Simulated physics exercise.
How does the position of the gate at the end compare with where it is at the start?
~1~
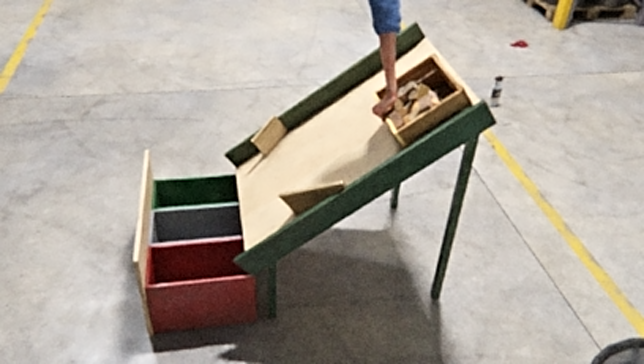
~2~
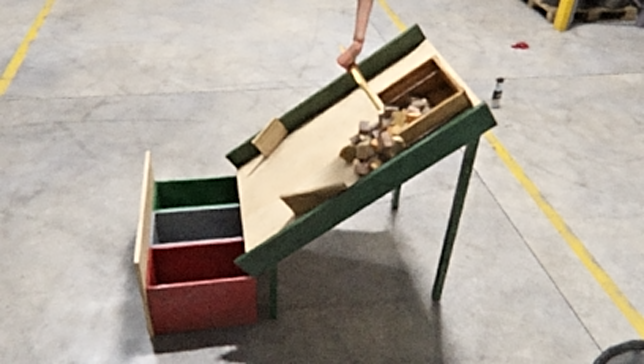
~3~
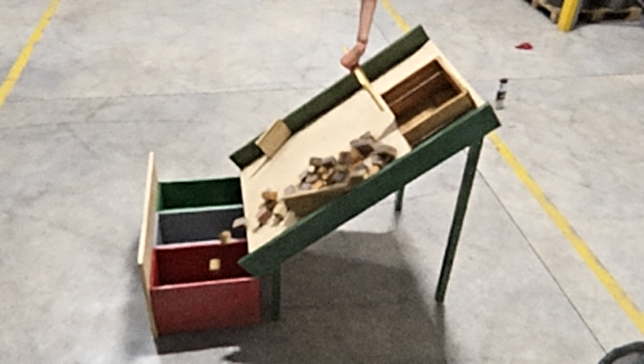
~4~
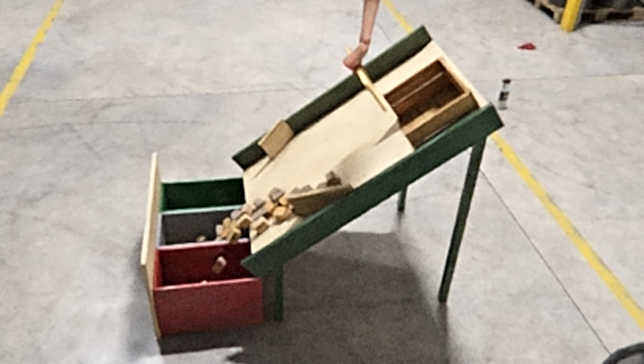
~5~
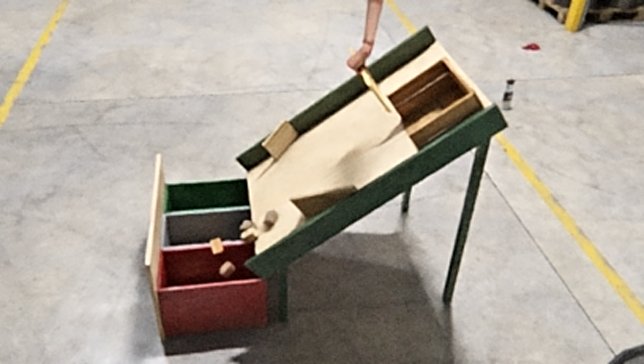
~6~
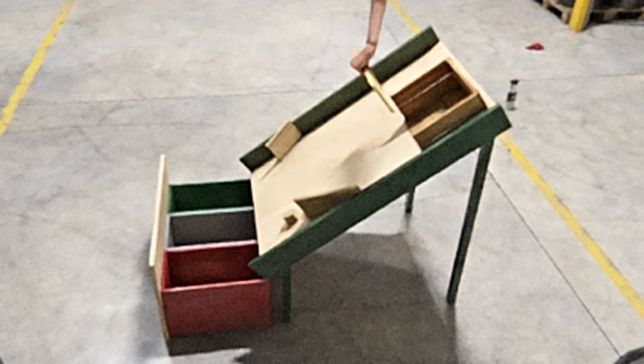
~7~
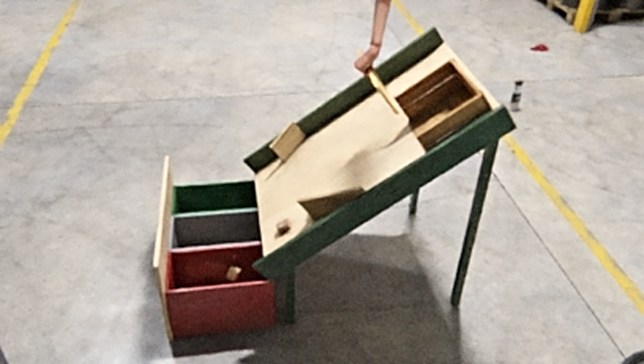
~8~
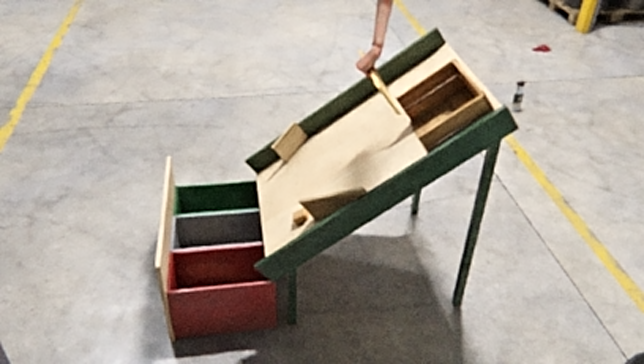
At the start the gate is at the lower edge of the pen, where the blocks are held. By the end it has been drawn away from the pen's opening and is held by the hand over toward the far side of the ramp.
Loose wooden offcuts sit in a pen at the top of a sloping, green-sided table while a hand grips the gate at its lower edge. The hand pulls the gate aside, and the blocks spill out in a heap down the ramp. They slide and tumble against the nearer angled board, then pour past it toward the boxes at the bottom. Pieces drop into the grey and red boxes, and the stream thins to a few stragglers. At the end the pen is empty, the hand still holds the gate, and a small piece remains beside the nearer board.
